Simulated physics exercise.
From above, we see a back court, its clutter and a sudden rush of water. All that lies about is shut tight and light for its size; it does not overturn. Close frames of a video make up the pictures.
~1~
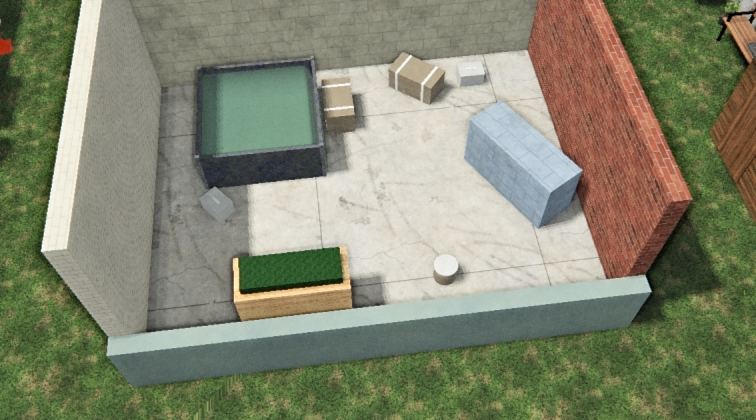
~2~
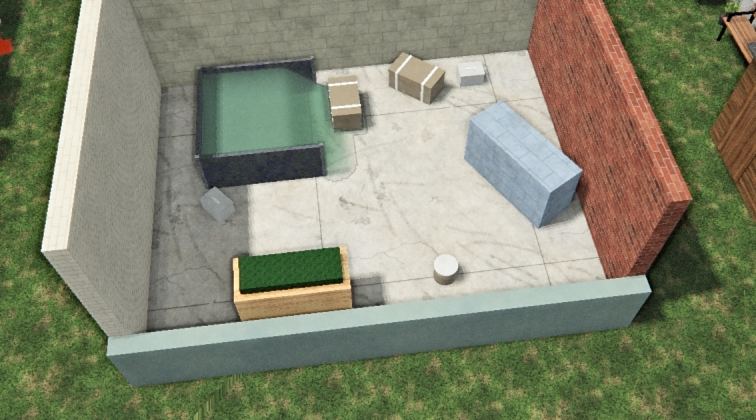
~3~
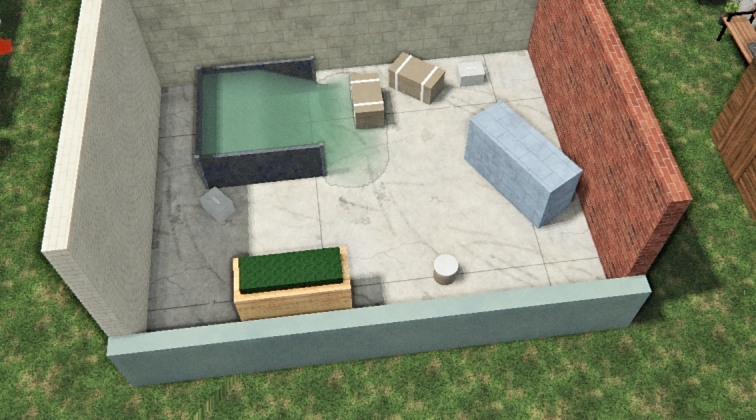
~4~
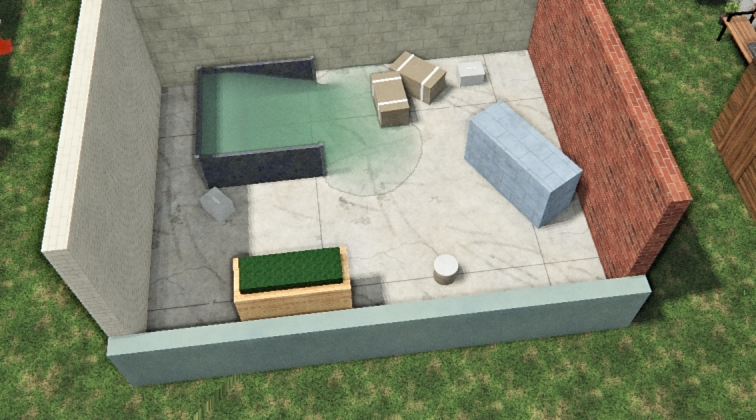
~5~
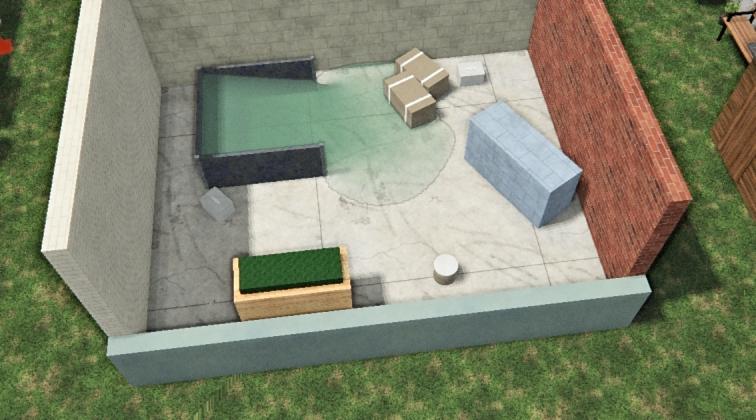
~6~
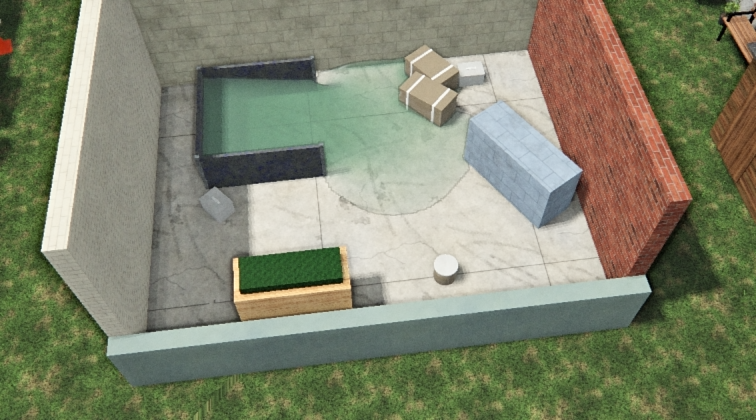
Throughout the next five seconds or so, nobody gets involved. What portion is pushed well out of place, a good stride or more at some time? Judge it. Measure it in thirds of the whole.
The share is two thirds or more of the whole.
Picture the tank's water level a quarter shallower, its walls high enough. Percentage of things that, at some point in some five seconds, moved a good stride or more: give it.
About 60 in every hundred loose things.
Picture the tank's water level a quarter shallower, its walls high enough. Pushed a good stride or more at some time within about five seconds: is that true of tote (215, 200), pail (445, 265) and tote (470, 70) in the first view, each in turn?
In sequence: Fell short, fell short and went the distance.
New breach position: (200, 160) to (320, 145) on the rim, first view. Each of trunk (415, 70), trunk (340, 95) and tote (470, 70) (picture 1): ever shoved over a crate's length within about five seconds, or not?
In turn: Stayed short, stayed short, stayed short.
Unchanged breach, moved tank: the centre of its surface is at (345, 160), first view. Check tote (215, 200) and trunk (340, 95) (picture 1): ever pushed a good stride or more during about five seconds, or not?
The first one fell short, the second fell short.
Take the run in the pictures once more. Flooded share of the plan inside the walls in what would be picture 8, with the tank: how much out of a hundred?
Around 40 percent.
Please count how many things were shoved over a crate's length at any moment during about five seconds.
I make it 4 in total.
A moment on, 2 of 5 are well off their spots; 0 afloat.
Next, 3 of 5 are well off their spots; 3 afloat.
Later, 3 of 5 are well off their spots; 3 afloat.
In the end, 2 of 5 are well off their spots, and 4 have been at some point; 4 afloat.
